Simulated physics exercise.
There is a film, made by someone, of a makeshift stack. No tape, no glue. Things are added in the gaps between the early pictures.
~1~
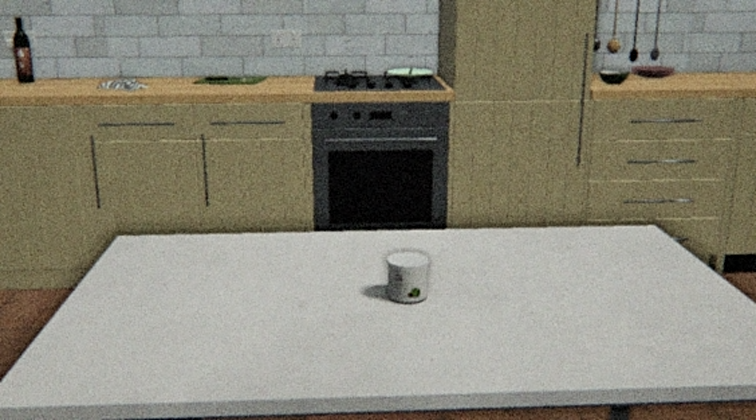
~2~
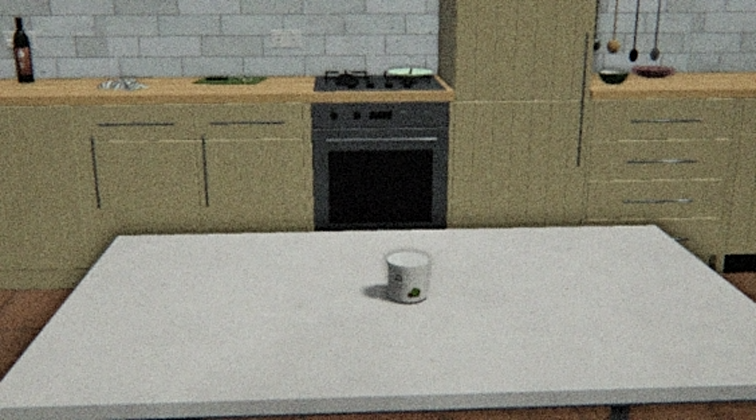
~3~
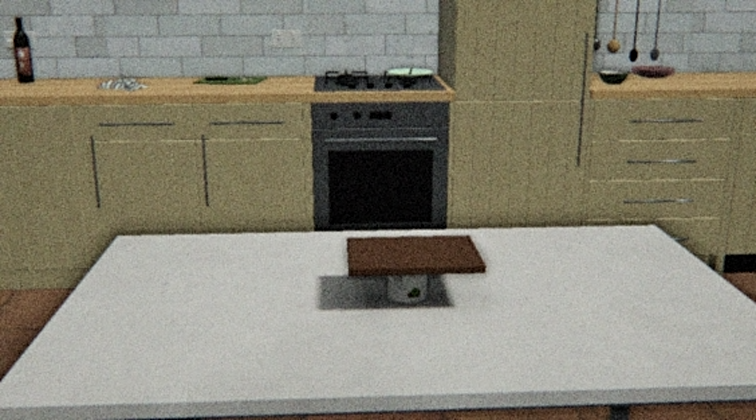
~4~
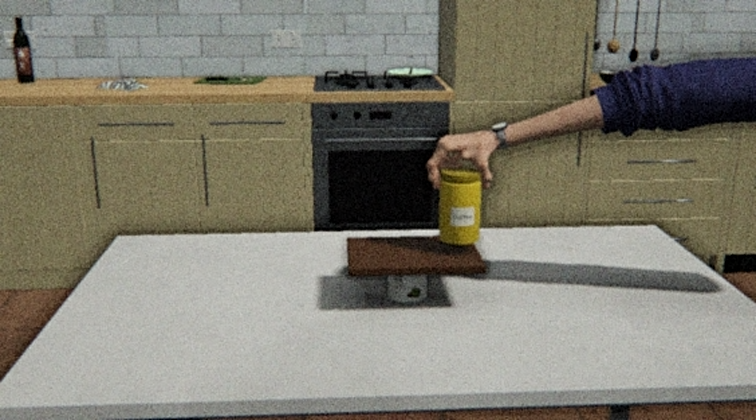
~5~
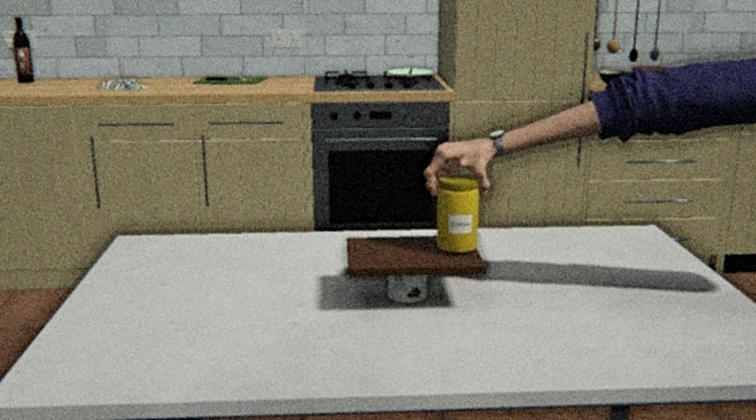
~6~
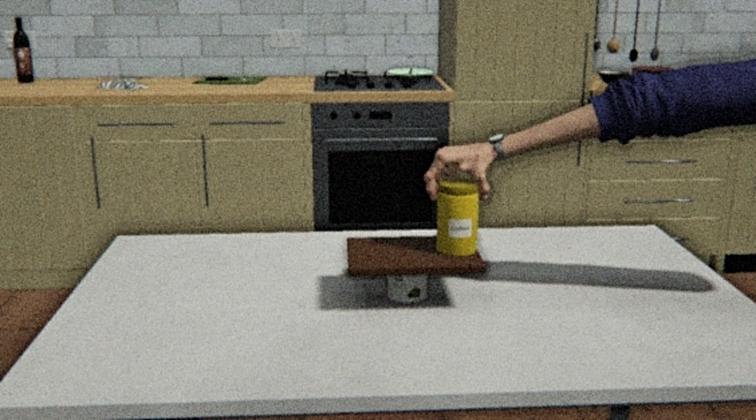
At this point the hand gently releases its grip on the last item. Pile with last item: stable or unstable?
The stack is left disturbed.
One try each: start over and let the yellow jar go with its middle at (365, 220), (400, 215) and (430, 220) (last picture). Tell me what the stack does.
So, first go it comes down, second go it stays put, third go it stays put.
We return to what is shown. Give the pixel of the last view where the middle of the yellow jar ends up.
Somewhere around (561, 276) in the last picture.
Then, 0.40 s on from there, yellow jar now fallen; brown lid turned 56° from how it was put.
Then, 0.60 s on from there, brown lid turned 26° from how it was put.
In the end, fallen, brown lid and yellow jar; white tin unmoved. At the end, from the last picture's camera, yellow jar near (561, 276). The stack gives way.
